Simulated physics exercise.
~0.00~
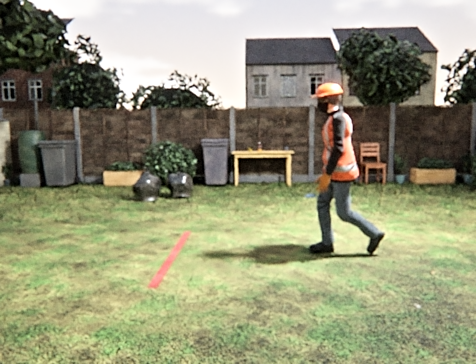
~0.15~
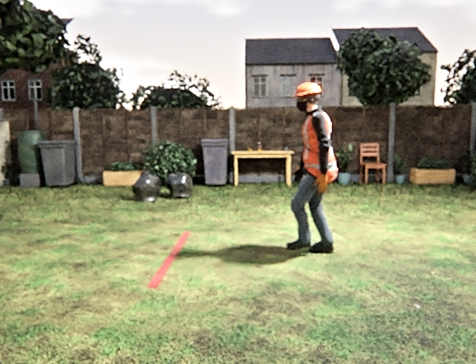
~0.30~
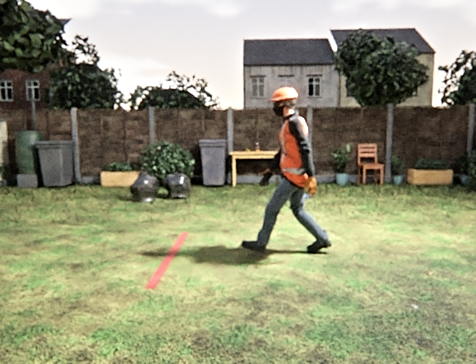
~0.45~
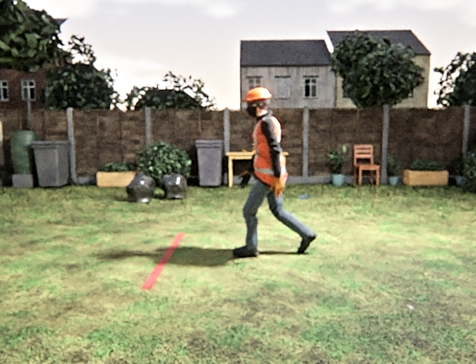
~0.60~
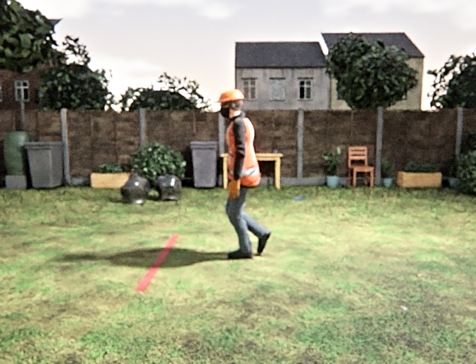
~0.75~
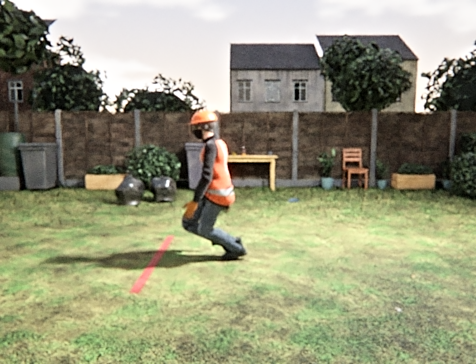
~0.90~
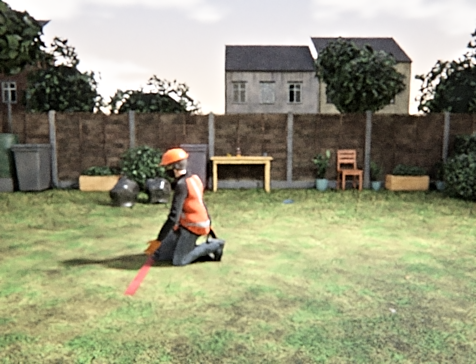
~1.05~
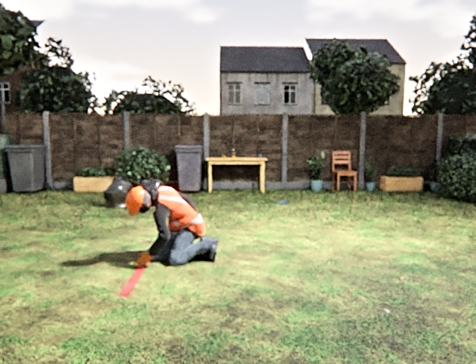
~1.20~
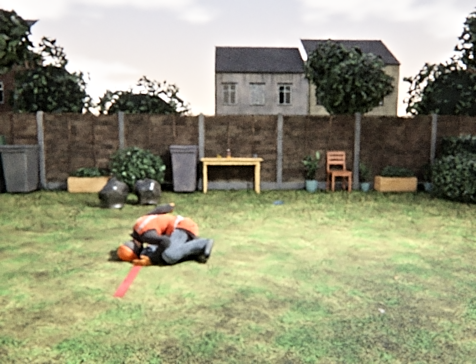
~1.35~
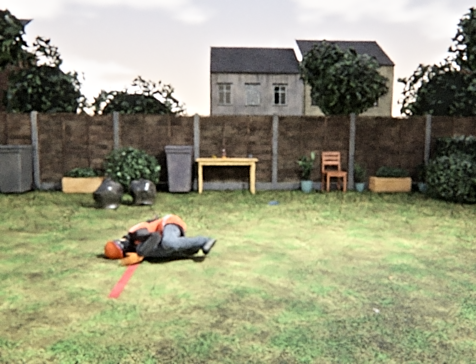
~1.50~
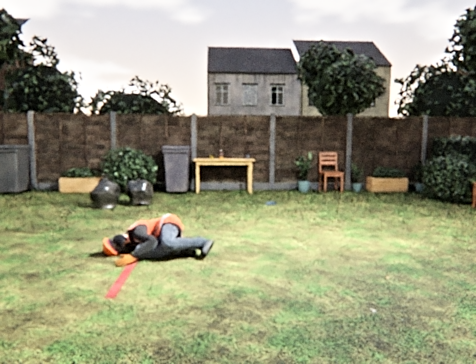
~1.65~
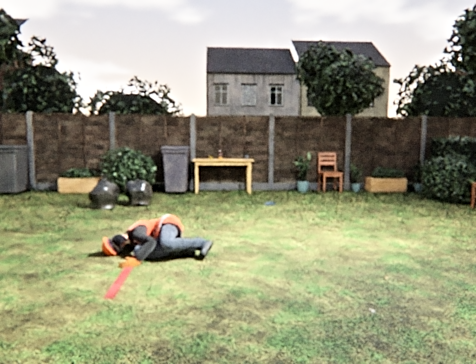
A worker in an orange vest walks left, crumples, and lies with head past the red strip.
